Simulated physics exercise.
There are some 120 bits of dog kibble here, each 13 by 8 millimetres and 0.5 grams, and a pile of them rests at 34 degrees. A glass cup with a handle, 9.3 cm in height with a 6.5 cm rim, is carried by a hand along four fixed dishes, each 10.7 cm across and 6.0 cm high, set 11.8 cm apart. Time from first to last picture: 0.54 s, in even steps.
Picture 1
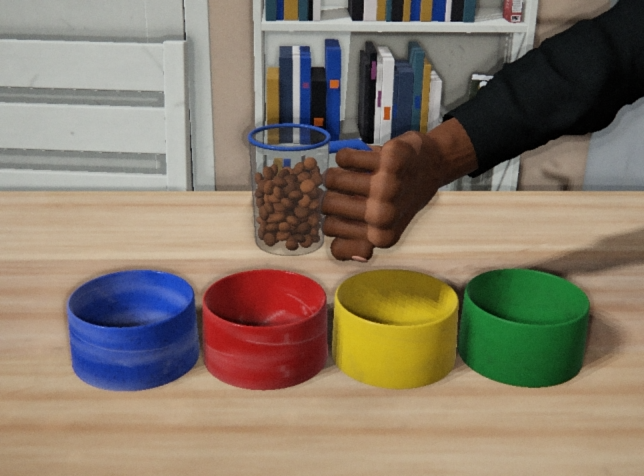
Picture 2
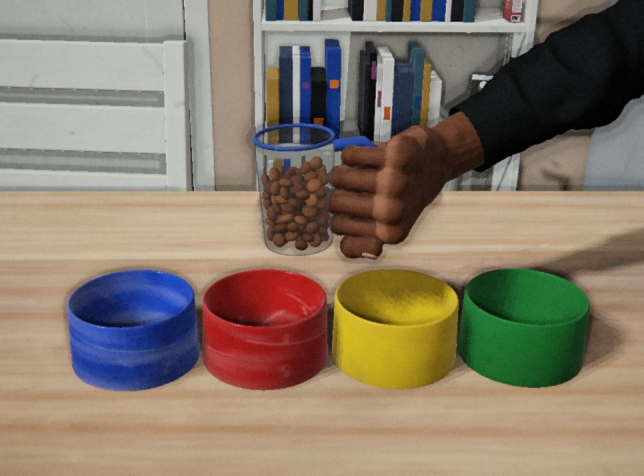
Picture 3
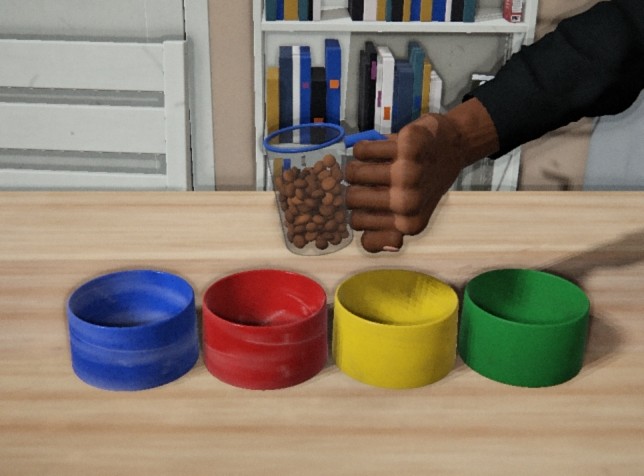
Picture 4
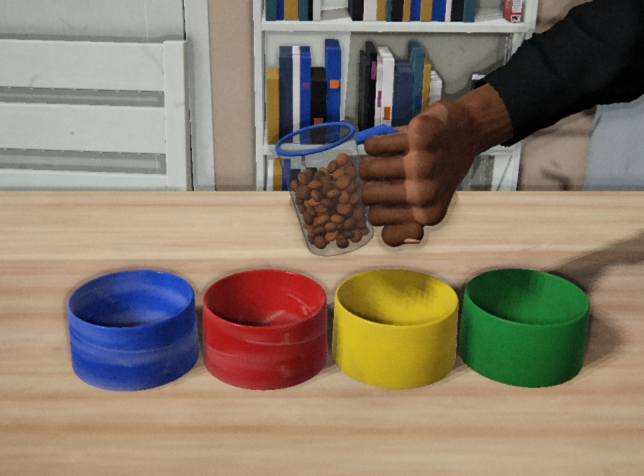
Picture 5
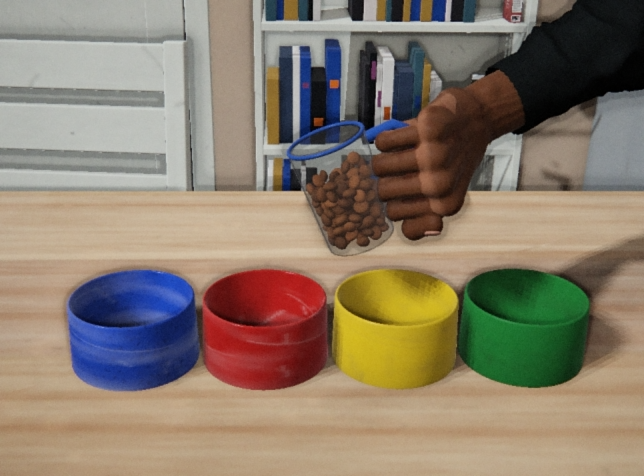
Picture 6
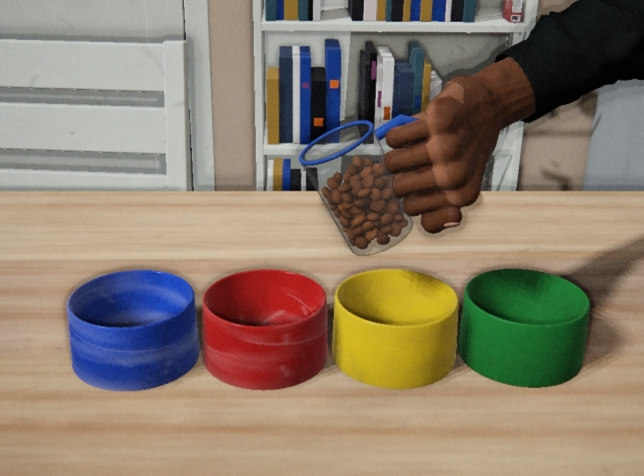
A clear cup of brown kibble, held by a hand in a dark sleeve, moves right above a wooden table while gradually tilting to the left, behind a still row of blue, red, yellow and green dishes.
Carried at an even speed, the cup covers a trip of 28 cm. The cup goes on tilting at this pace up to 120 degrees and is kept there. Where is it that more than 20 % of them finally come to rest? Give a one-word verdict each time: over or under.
Red: Stays within a fifth. Blue: Stays within a fifth. Green: Goes past a fifth. Yellow: Stays within a fifth. Counter: Stays within a fifth.
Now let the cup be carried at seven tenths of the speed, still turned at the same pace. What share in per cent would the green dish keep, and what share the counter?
In that case green 20; counter 20.
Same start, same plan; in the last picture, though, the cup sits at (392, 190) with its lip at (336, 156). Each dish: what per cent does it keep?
You'd end up with red at 0, blue at 0, green at 100 and yellow at 0.
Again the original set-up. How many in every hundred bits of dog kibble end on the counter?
Around 0 percent, I'd guess.
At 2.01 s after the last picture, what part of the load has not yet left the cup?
Approx. 15 % - an estimate.
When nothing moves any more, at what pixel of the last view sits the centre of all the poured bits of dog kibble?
Roughly pixel (518, 337).
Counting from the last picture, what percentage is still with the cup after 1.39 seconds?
Roughly 100 per cent, give or take.
Then, 0.84 s after the last picture, tilt 73 degrees; cup holds 100 %.
Then, 1.39 s after the last picture, tilt 103 degrees; cup holds 100 %.
Then, 2.01 s after the last picture, tilt 120 degrees; cup holds 15 %, green 80 %.
In the end, red 0 %, blue 0 %, green 100 %, yellow 0 %, counter 0 %.
